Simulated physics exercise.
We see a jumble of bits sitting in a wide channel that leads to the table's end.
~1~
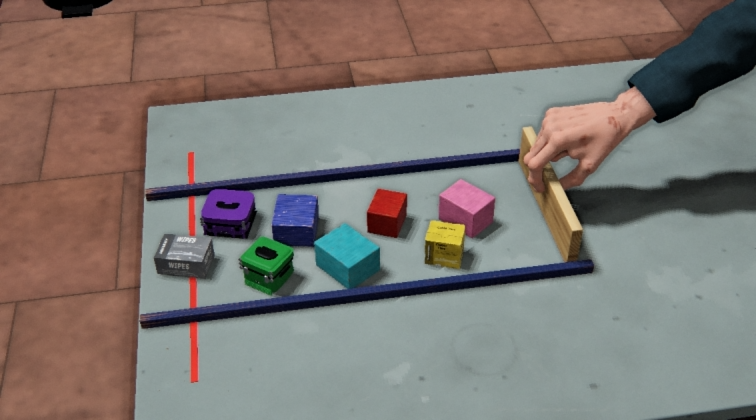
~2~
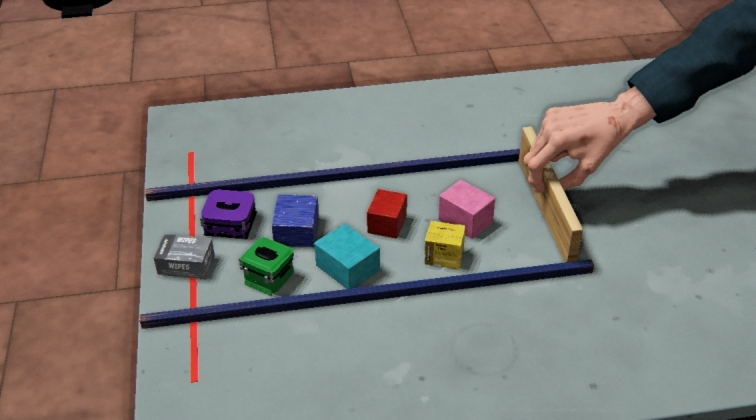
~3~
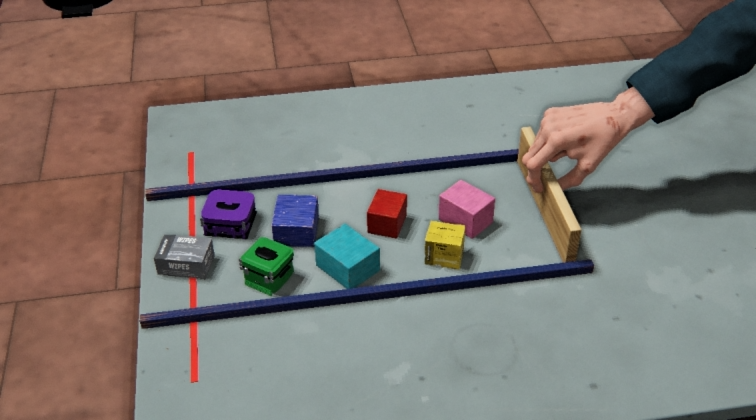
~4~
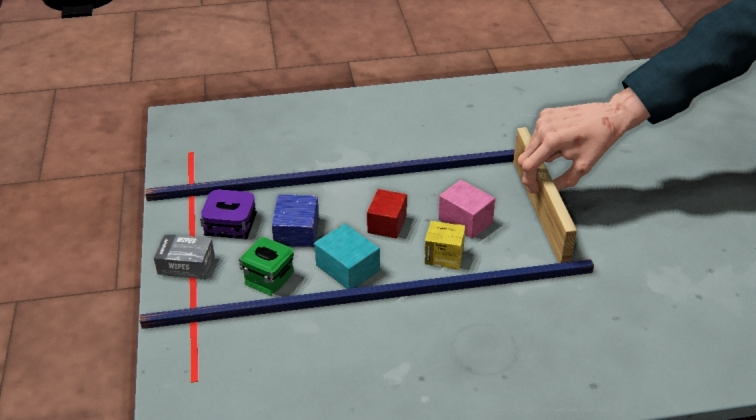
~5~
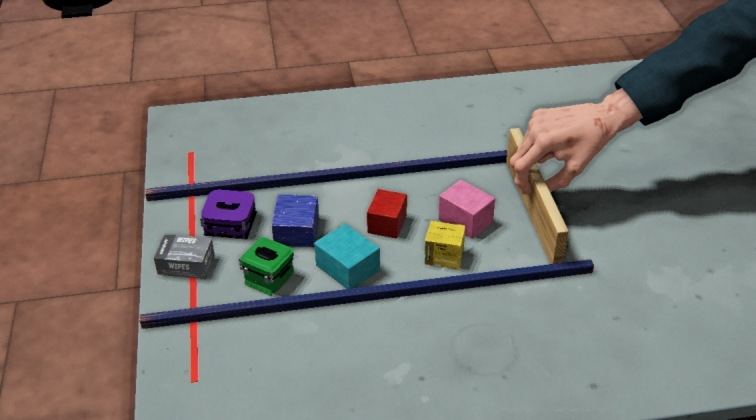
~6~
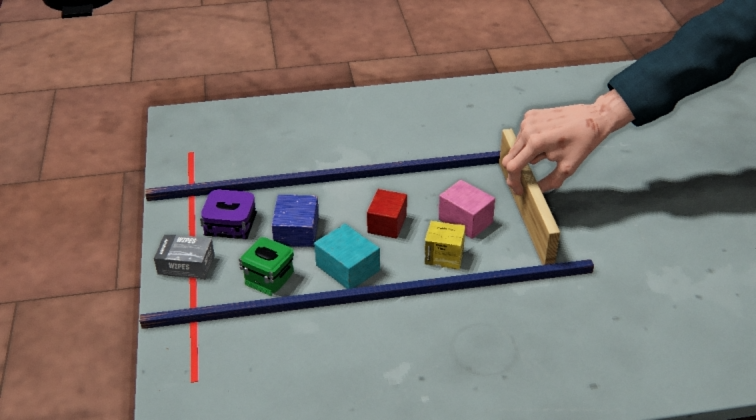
A hand slides a wooden board slightly left between two rails toward scattered colourful blocks.
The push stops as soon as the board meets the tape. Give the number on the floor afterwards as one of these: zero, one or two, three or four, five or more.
The push is going to clear five or more off the end.
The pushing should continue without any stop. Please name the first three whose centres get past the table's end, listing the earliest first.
Going earliest first, it's the grey box, next the purple case, and after that the green case.
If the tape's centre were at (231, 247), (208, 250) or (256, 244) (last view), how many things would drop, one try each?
Counts per try, in order: 3 / 4 / 2.
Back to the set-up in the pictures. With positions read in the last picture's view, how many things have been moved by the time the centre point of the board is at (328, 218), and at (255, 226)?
At the first point the count is 7, at the second it's 8.
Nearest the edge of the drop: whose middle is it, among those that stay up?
The red block is the one.
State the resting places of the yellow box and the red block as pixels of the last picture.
Final positions: Near (172, 283); near (139, 243).
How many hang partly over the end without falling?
It would come to 1.
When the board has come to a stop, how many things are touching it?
The count is 2.
Soon after, none off yet; grey box at rest near (185, 257); purple case at rest near (229, 215); green case at rest near (268, 266).
In the end, the number that fall off is five or more; gone, turquoise block, blue block, green case, purple case and grey box.
